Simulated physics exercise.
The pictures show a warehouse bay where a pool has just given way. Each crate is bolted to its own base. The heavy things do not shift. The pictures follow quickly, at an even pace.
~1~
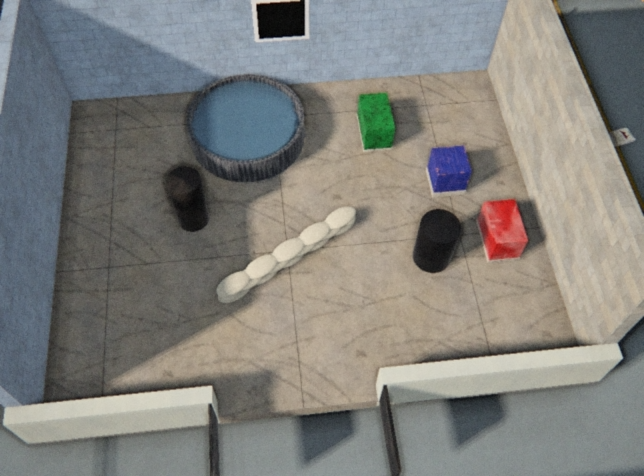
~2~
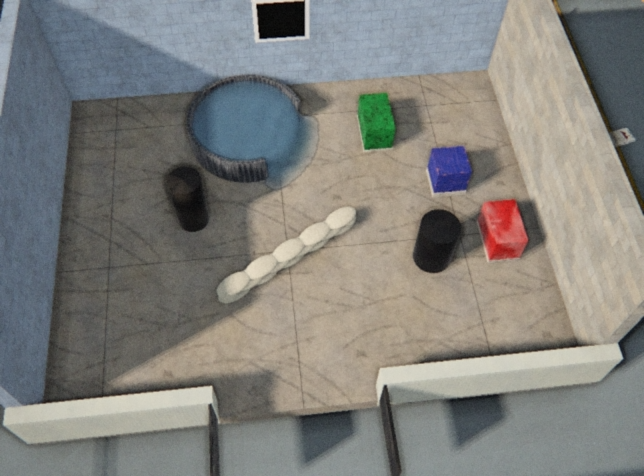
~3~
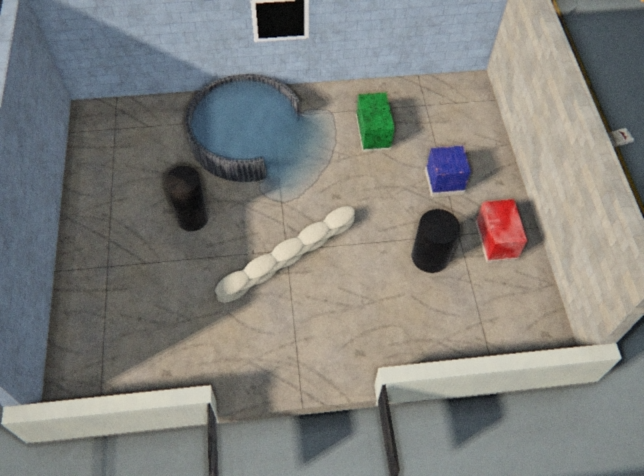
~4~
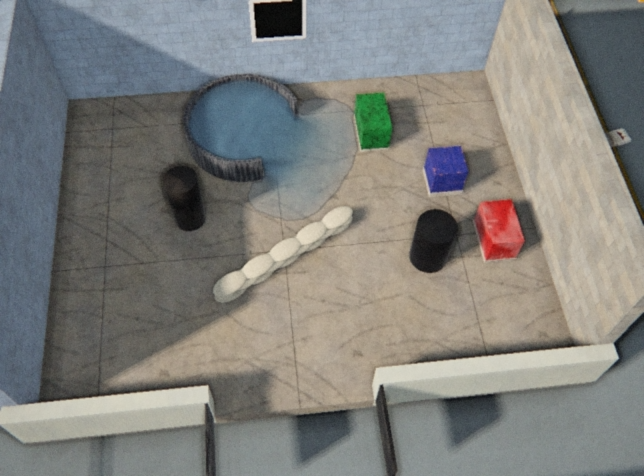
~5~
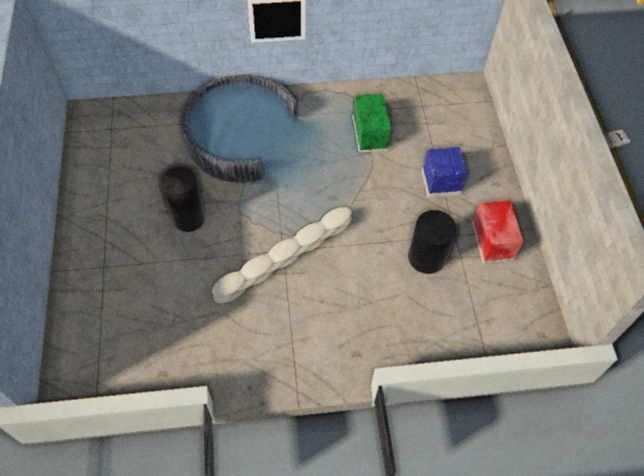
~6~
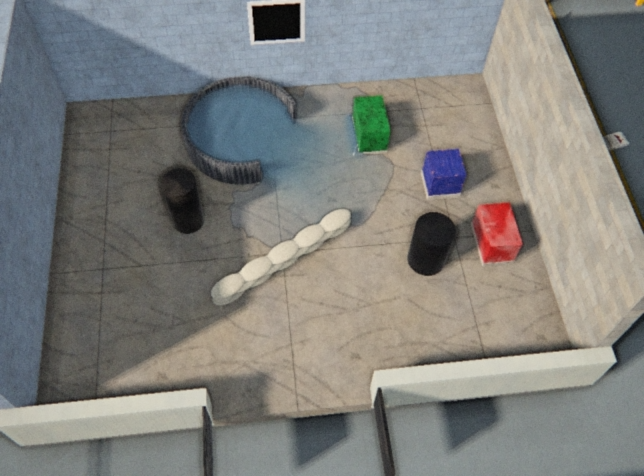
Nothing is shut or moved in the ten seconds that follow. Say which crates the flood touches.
One by one: The green crate gets wet; the blue crate gets wet; the red crate gets wet.
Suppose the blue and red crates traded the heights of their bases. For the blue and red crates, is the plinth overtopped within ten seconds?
One by one: Blue crate ends up wet; red crate gets wet.
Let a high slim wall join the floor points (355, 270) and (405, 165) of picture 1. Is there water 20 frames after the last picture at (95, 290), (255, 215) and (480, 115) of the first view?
In turn: No water, awash, covered.
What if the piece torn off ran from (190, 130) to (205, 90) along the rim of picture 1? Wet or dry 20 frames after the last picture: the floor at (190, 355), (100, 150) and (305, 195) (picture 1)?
One after the other: Dry, awash, not flooded.
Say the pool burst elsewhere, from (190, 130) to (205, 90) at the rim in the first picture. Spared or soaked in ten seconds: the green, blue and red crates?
Green crate escapes it; blue crate is safe; red crate is safe.
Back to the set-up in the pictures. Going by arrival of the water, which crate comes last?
That is the red crate.
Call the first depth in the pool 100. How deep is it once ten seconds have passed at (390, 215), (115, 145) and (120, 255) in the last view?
Roughly 8, 2 and 2 per cent, in turn.
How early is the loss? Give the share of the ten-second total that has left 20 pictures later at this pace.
Near 0 in a hundred.
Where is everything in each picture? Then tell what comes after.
In the first frame, the round pool at (246, 120) is whole and still.
In the second frame, water pours out at (296, 149) and has run to (311, 119).
In the third frame, water pours out at (295, 149) and has run to (324, 113).
In the fourth frame, the front is at (343, 109), out from the gap at (293, 150).
In the fifth frame, water pours out at (292, 151) and has run to a hidden place.
In the sixth frame, the front is at a hidden place, out from the gap at (291, 152).
A moment on, water covers 15 % of the floor; the green crate water round its plinth, the blue crate water round its plinth, the red crate not reached.
Next, water covers 25 % of the floor; the green crate water round its plinth, the blue crate water round its plinth, the red crate water round its plinth.
Then, water covers 50 % of the floor; the green crate water round its plinth, the blue crate water round its plinth, the red crate water round its plinth.
Later, water covers 60 % of the floor; the green crate water round its plinth, the blue crate water round its plinth, the red crate water round its plinth.
In the end, water covers 80 % of the floor; the green crate was topped, the blue crate was topped, the red crate was topped.
